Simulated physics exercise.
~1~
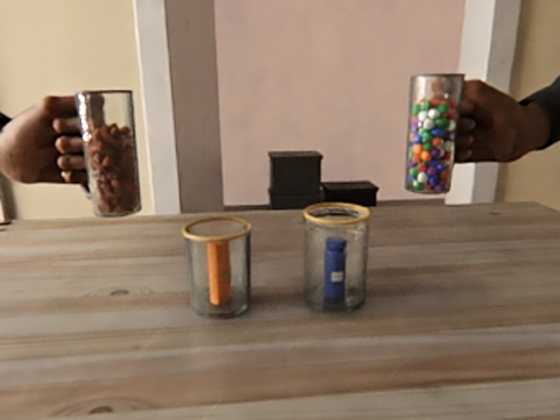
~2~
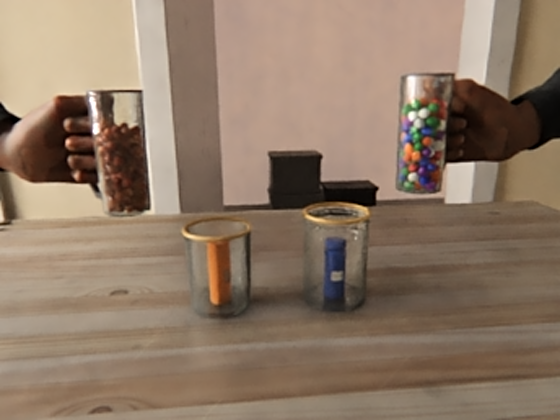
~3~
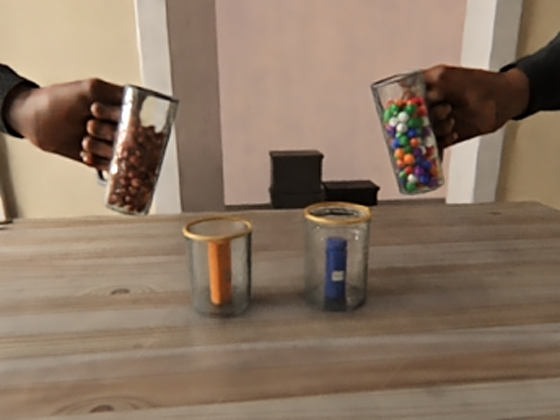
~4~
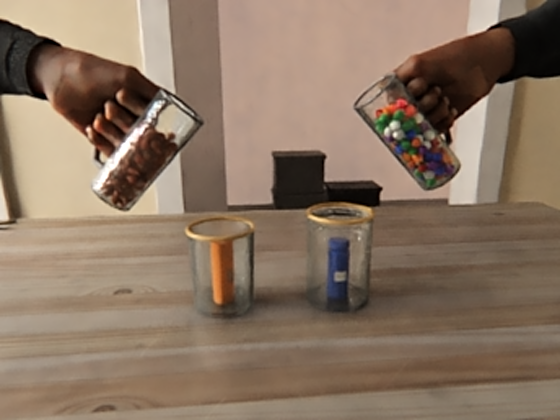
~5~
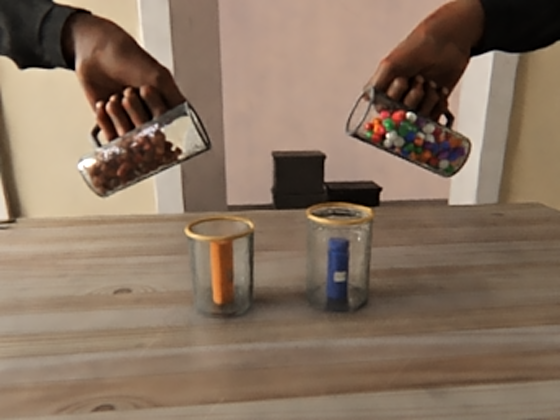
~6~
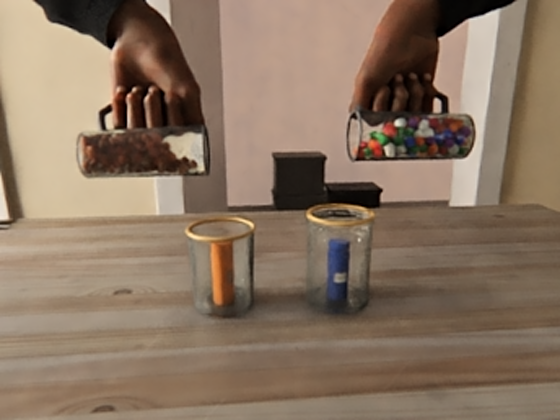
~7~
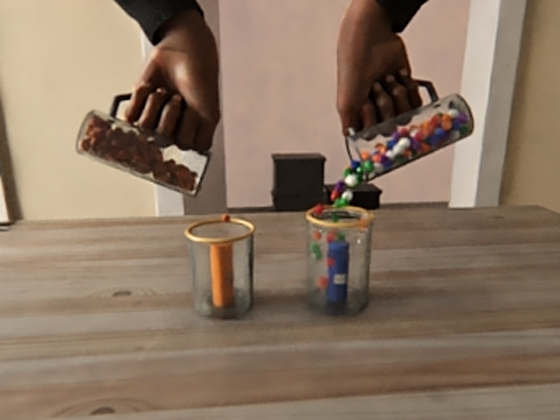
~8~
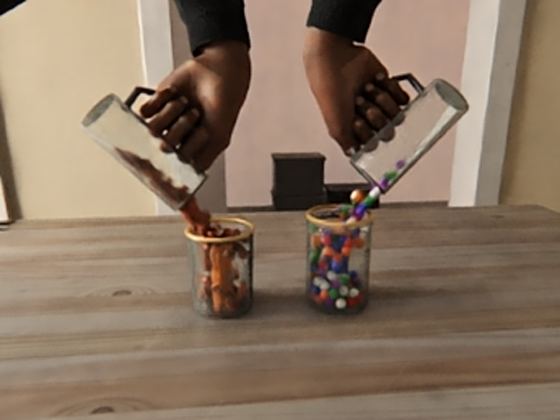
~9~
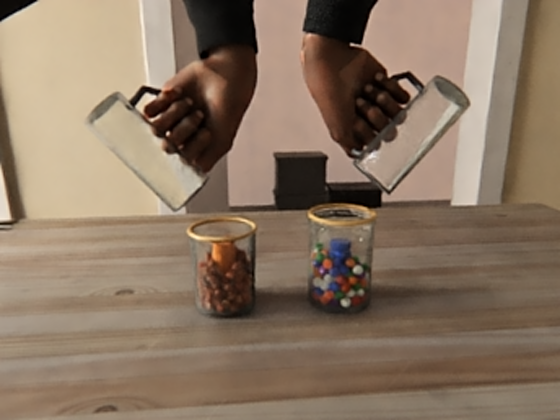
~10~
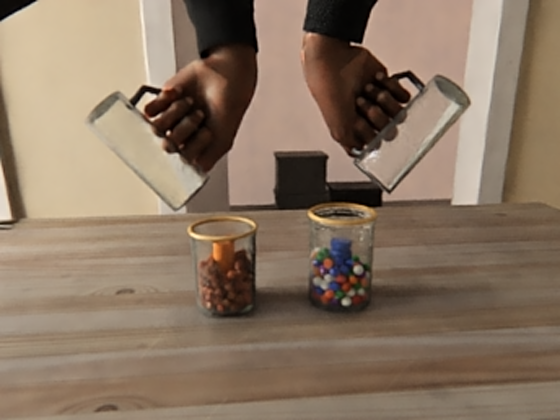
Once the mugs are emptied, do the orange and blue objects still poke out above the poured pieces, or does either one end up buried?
Both still poke out, with the orange top showing above the brown pieces on the left and the blue top showing above the colourful beads on the right.
Two hands tipped glass mugs over two gold-rimmed jars, pouring brown pieces around an orange stick on the left and colourful beads around a blue one on the right, until both mugs were empty and both objects' tops still poked out.
